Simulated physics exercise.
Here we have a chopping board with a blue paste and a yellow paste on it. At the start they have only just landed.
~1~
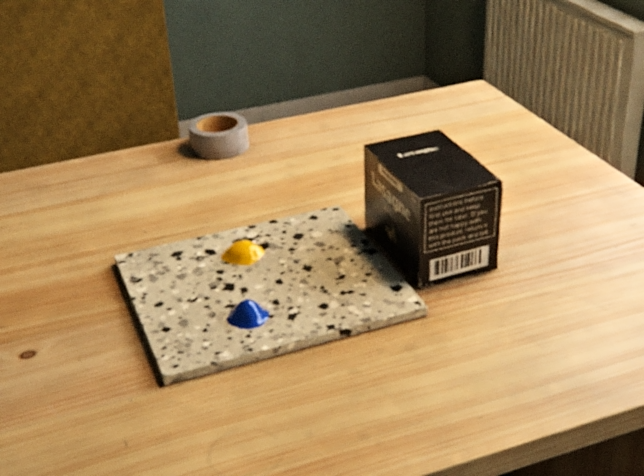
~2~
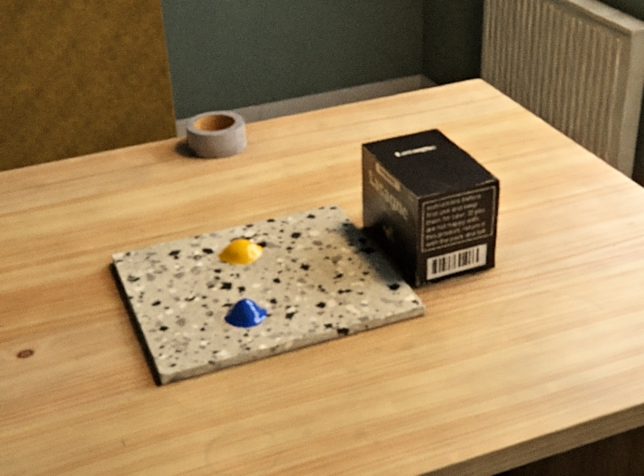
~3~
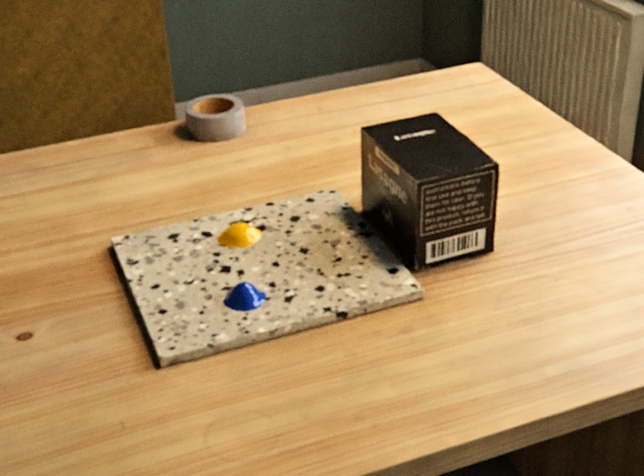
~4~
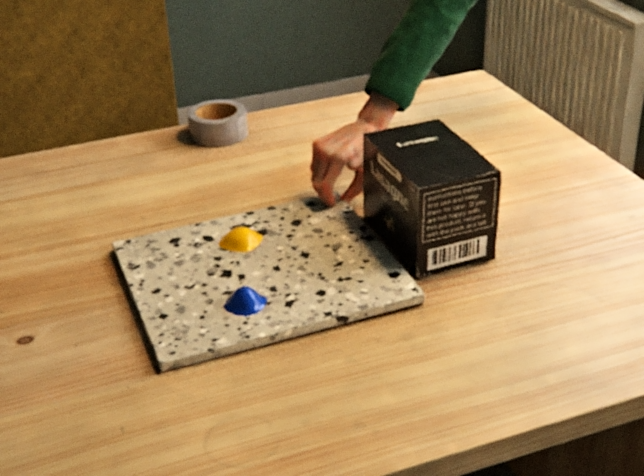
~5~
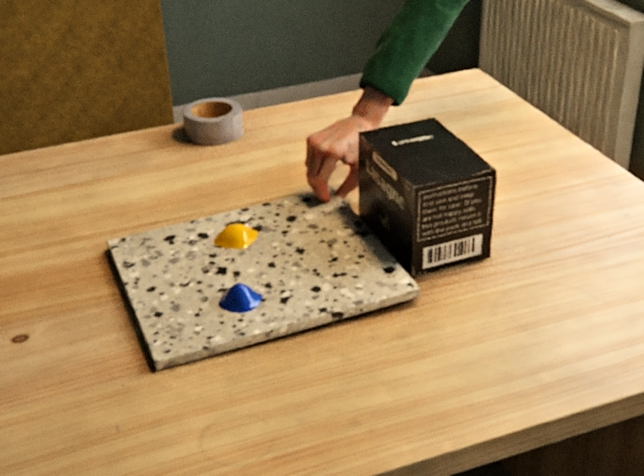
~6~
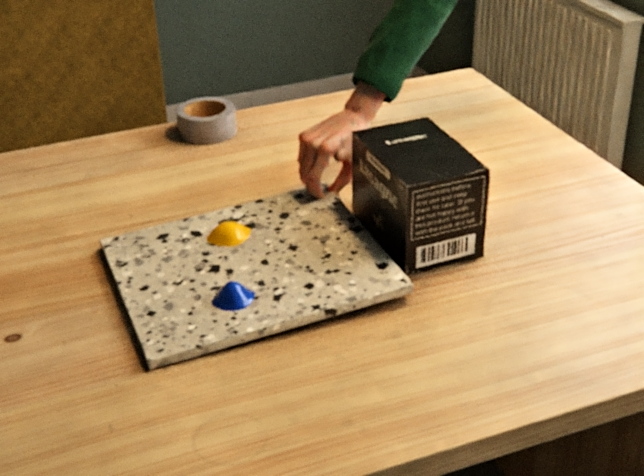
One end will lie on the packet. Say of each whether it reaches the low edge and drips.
As for the blue paste, it stays on; the yellow paste stays on.
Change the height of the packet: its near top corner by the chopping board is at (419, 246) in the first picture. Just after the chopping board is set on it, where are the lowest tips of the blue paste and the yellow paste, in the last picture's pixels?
In turn (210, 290) and (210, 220).
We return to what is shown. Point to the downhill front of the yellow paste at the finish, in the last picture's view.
Close to (194, 207).
Soon after, slope about 26°; the blue paste has not moved; the yellow paste has not moved.
Later, the blue paste has not moved; the yellow paste has not moved.
In the end, slope about 26°; the blue paste has not moved; the yellow paste has not moved.
